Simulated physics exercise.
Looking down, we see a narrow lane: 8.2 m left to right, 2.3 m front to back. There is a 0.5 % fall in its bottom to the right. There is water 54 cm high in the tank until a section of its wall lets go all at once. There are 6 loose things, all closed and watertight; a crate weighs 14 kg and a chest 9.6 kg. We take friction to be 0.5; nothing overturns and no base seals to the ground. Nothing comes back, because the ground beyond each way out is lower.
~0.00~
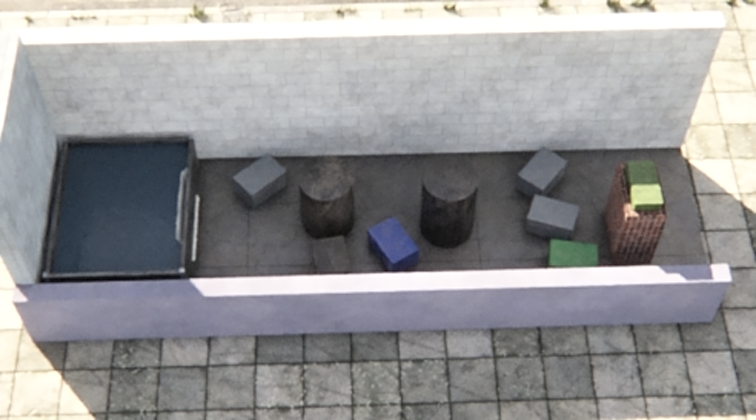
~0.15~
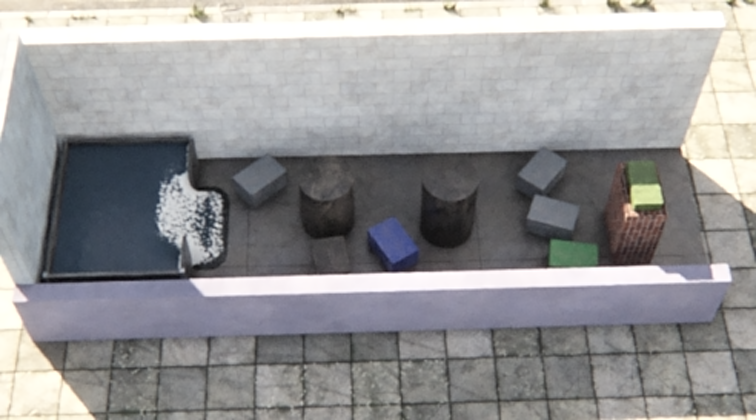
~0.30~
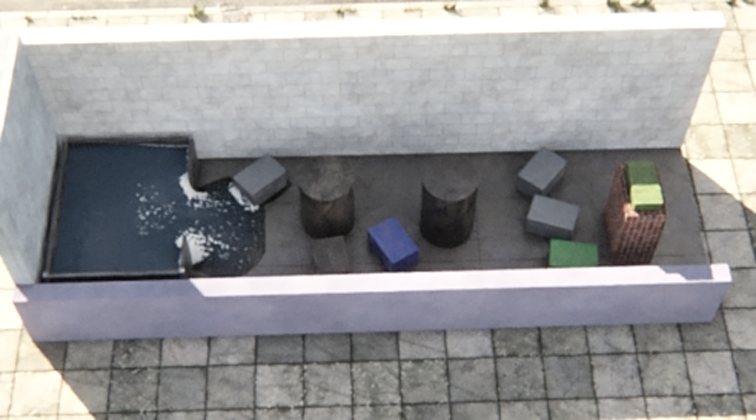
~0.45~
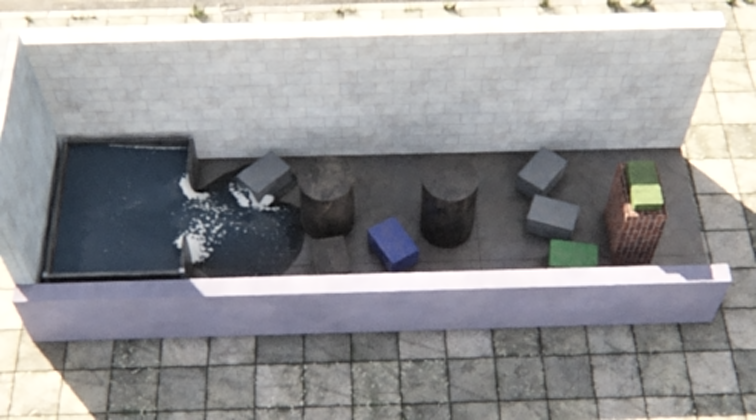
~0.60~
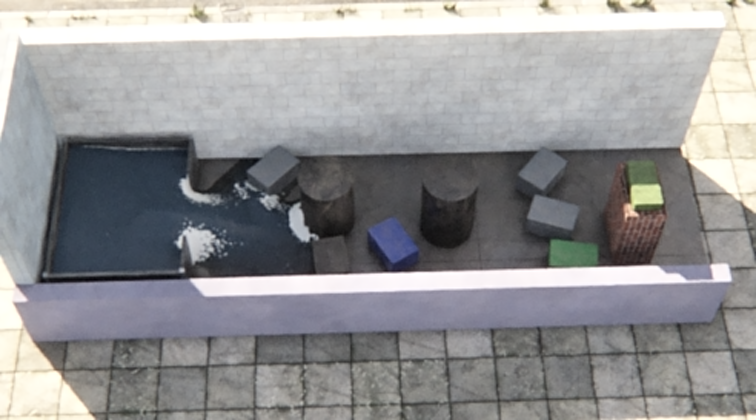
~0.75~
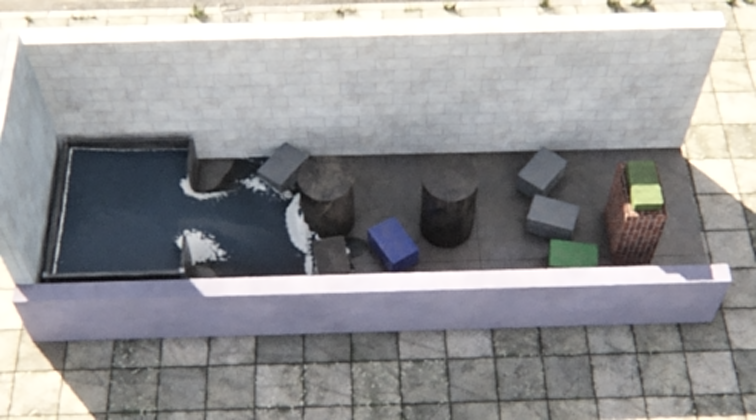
Dark water pours rightward from a walled pool, pushing a gray block beside a dark cylinder.
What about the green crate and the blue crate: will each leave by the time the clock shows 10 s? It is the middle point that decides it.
In order: The green crate is not flushed out; the blue crate is not flushed out.
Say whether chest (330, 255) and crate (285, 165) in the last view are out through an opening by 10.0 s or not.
Held back; crossed.
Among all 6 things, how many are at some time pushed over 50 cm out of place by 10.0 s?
Tally: 4.
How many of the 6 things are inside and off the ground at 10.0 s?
2 at that moment.
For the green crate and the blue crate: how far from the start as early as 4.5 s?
Roughly 30 and 30 cm by then.
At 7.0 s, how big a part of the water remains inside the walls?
Around 82 per cent of the water is still in there.
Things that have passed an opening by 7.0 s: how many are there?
Tally so far: 2.
After 2.0 s the green crate is near (574, 255), 0.0 m from its start, aground; the blue crate is near (411, 231), 0.3 m from its start, aground; 0 of 6 are out; 1 afloat.
After 4.5 s the green crate is near (599, 261), 0.3 m from its start, afloat; the blue crate is near (411, 231), 0.3 m from its start, aground; 1 of 6 are out; 4 afloat.
After 7.0 s the green crate is near (598, 262), 0.3 m from its start, afloat; the blue crate is near (412, 231), 0.3 m from its start, afloat; 2 of 6 are out; 3 afloat.
After 10.0 s the green crate is near (598, 263), 0.3 m from its start, aground; the blue crate is near (411, 231), 0.3 m from its start, afloat; 3 of 6 are out; 2 afloat.
